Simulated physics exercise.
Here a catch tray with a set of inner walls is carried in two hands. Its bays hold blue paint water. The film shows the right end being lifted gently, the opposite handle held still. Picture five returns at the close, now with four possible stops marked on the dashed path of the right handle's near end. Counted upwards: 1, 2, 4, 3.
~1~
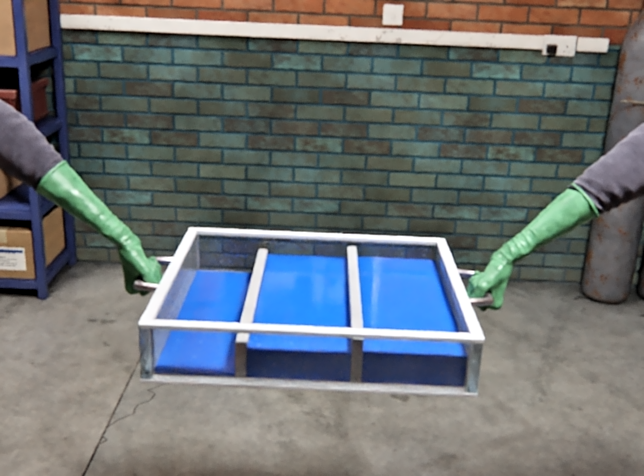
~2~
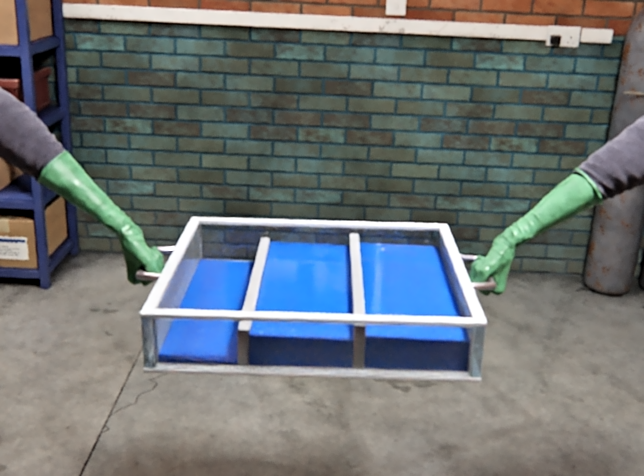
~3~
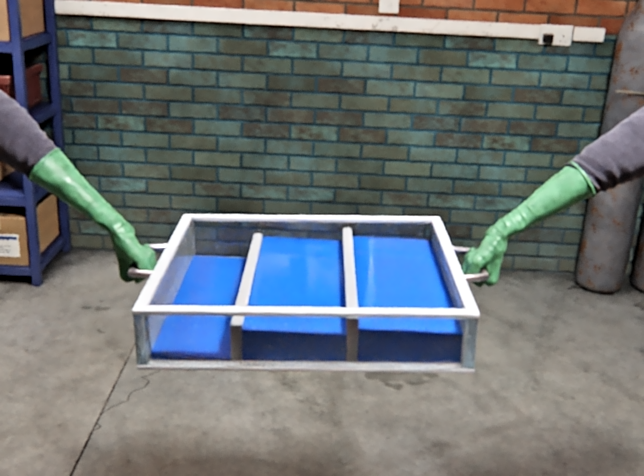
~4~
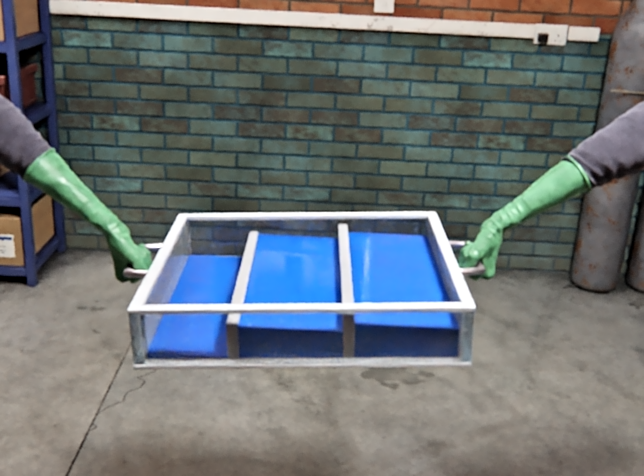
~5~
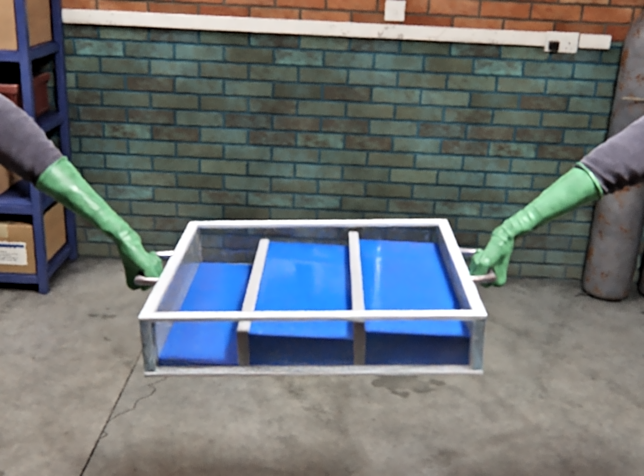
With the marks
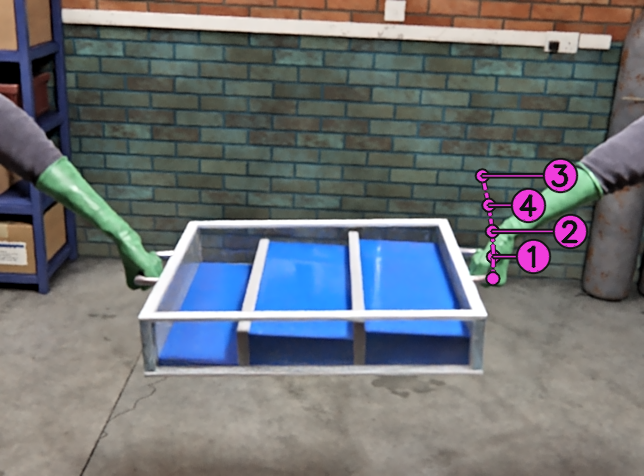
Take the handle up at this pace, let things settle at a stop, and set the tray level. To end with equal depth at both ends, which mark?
3.
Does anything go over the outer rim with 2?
No.
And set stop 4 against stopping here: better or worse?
It is better.
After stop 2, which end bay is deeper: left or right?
The right end bay.
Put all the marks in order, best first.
Best to worst: 3, 4, 2, 1.
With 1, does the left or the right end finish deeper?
The right end bay.
In magenta, 1 at (493, 256); 2 at (492, 231); 3 at (482, 175); 4 at (488, 205).
Choosing 1, the right end bay stands much deeper than the other; nothing spills.
Choosing 2, the right end bay stands much deeper than the other; nothing spills.
Choosing 3, the two end bays stand about equally deep; nothing spills.
Choosing 4, the right end bay stands much deeper than the other; nothing spills.
